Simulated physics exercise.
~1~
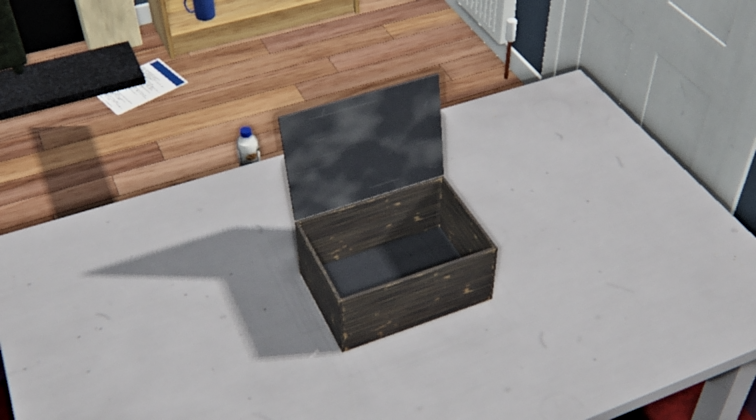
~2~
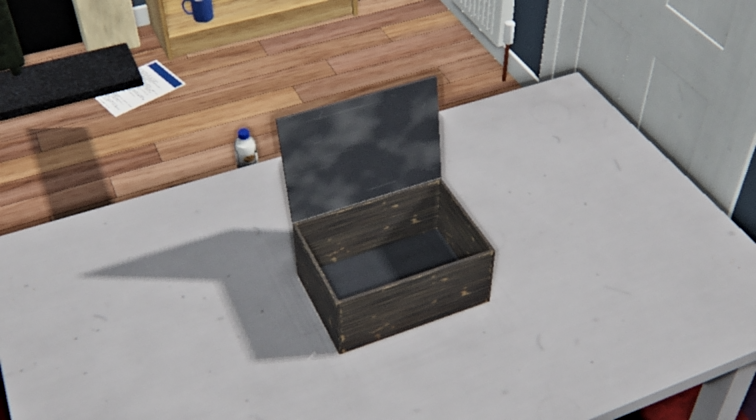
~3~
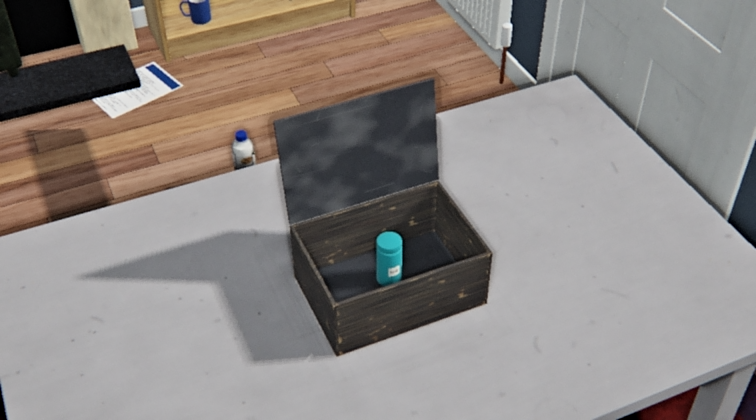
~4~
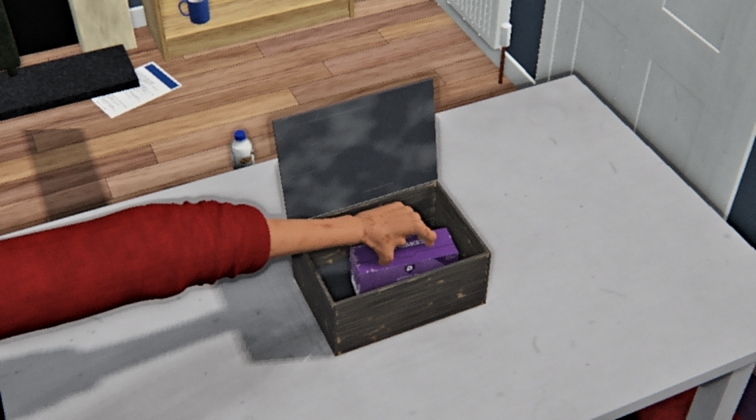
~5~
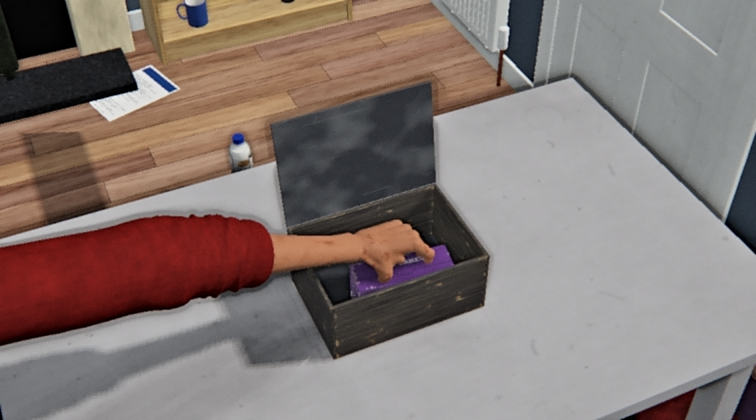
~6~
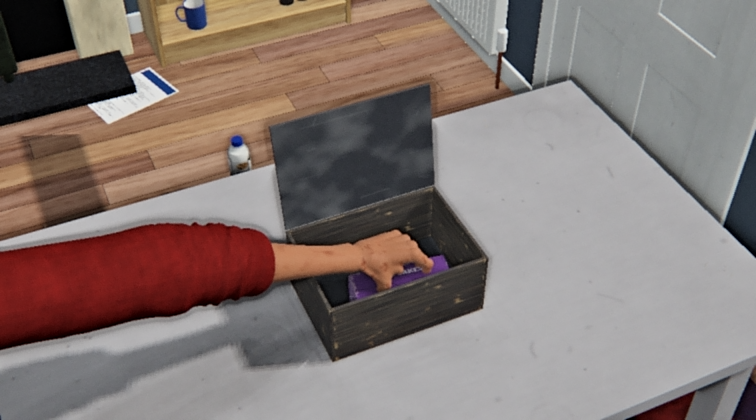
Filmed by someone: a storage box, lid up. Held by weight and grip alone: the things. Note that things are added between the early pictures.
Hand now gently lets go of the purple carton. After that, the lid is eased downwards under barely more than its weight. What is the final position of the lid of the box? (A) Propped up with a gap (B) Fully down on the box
Option B: Fully down on the box.
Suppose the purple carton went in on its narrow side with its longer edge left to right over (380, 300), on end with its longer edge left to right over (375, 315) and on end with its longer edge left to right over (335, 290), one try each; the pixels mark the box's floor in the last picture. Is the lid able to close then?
First try: It closes; second try: It stays ajar; third try: It is held up.
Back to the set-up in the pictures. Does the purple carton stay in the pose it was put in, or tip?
Well, the purple carton stays just as set.
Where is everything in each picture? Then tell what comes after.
In the first frame, the last thing is not in view yet.
In the second frame, the last thing is not in view yet.
In the third frame, the last thing is not in view yet; turquoise shaker (389, 259).
In the fourth frame, coming down; purple carton (403, 267).
In the fifth frame, coming down.
In the sixth frame, in place under the hand.
Then, 1.30 s later than the last frame, lid 79° above the rim.
Then, 1.70 s later than the last frame, lid 48° above the rim.
Then, 2.00 s later than the last frame, lid 15° above the rim.
When it is over, lid shut; both as before. End places, in pixels of the last picture, purple carton near (401, 294).
